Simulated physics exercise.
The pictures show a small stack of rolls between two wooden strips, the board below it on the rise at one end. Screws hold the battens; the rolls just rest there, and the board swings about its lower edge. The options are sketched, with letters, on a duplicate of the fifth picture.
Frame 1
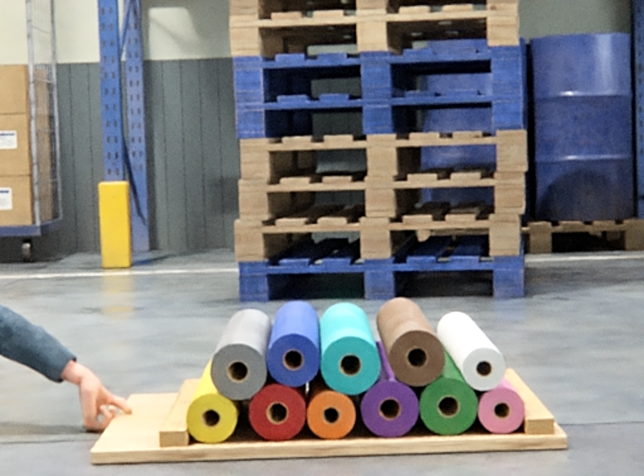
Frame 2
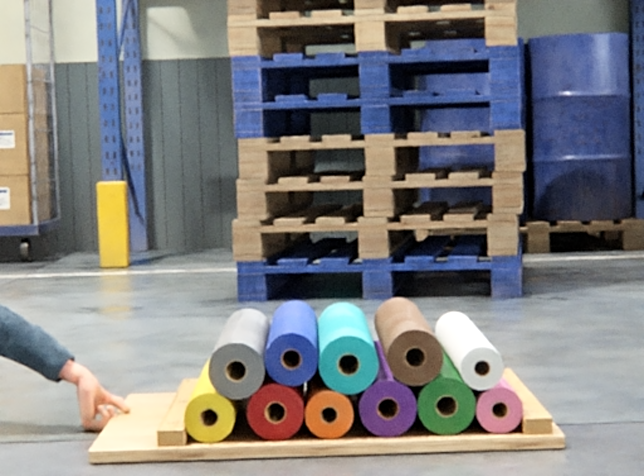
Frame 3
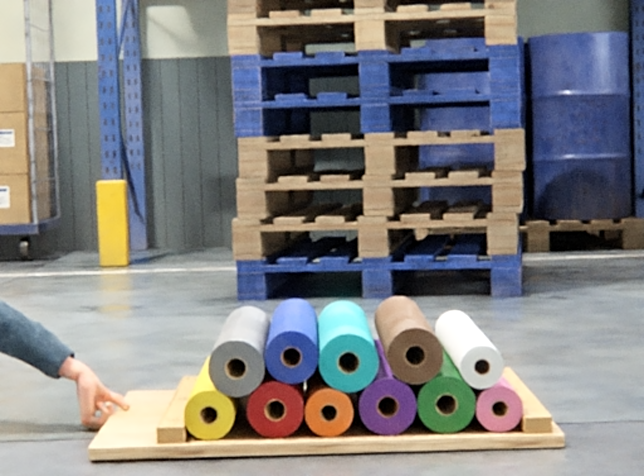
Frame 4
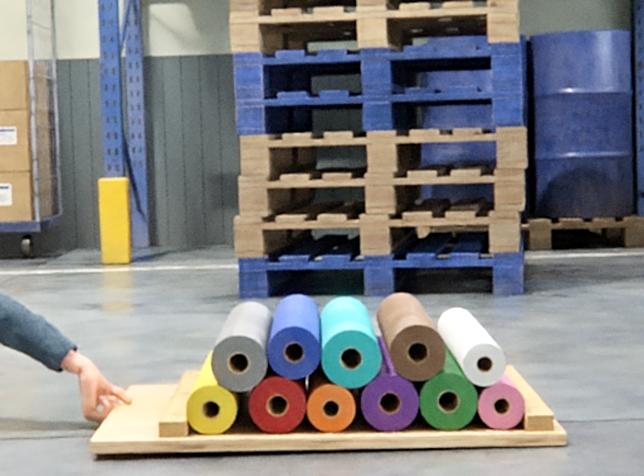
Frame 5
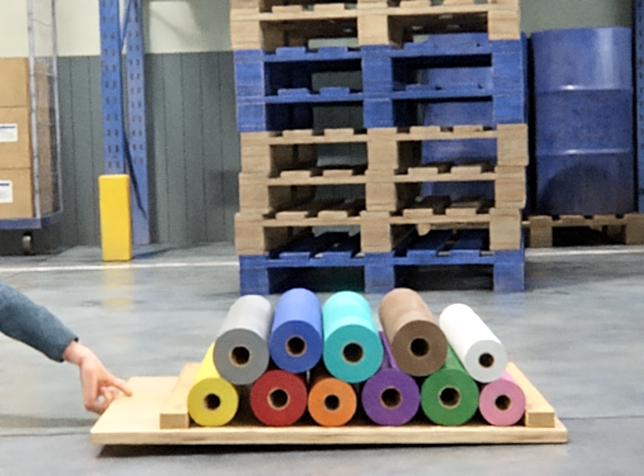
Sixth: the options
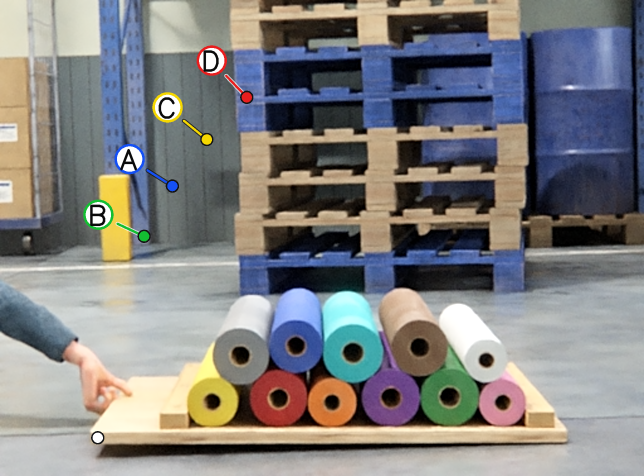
Wooden board carrying stacked colourful rolls rising slightly at its left end as a hand lifts it from the warehouse floor.
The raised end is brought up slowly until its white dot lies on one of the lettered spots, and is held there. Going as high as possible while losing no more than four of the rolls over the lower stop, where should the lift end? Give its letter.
The last mark within the limit is B.
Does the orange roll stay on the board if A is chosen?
Yes.
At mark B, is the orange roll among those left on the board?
Yes, with B.
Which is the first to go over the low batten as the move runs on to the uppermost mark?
First is the white one.
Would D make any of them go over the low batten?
Yes.
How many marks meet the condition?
One of them.
On the marked copy, A at (173, 186); B at (144, 236); C at (207, 140); D at (247, 97); the white dot at (98, 438).
With B. Early on, board at 16°.
Further on, board at 27°.
At the end, board at 27°, one over the low batten (white).
As for the rest, A five over the low batten; C five over the low batten; D five over the low batten.
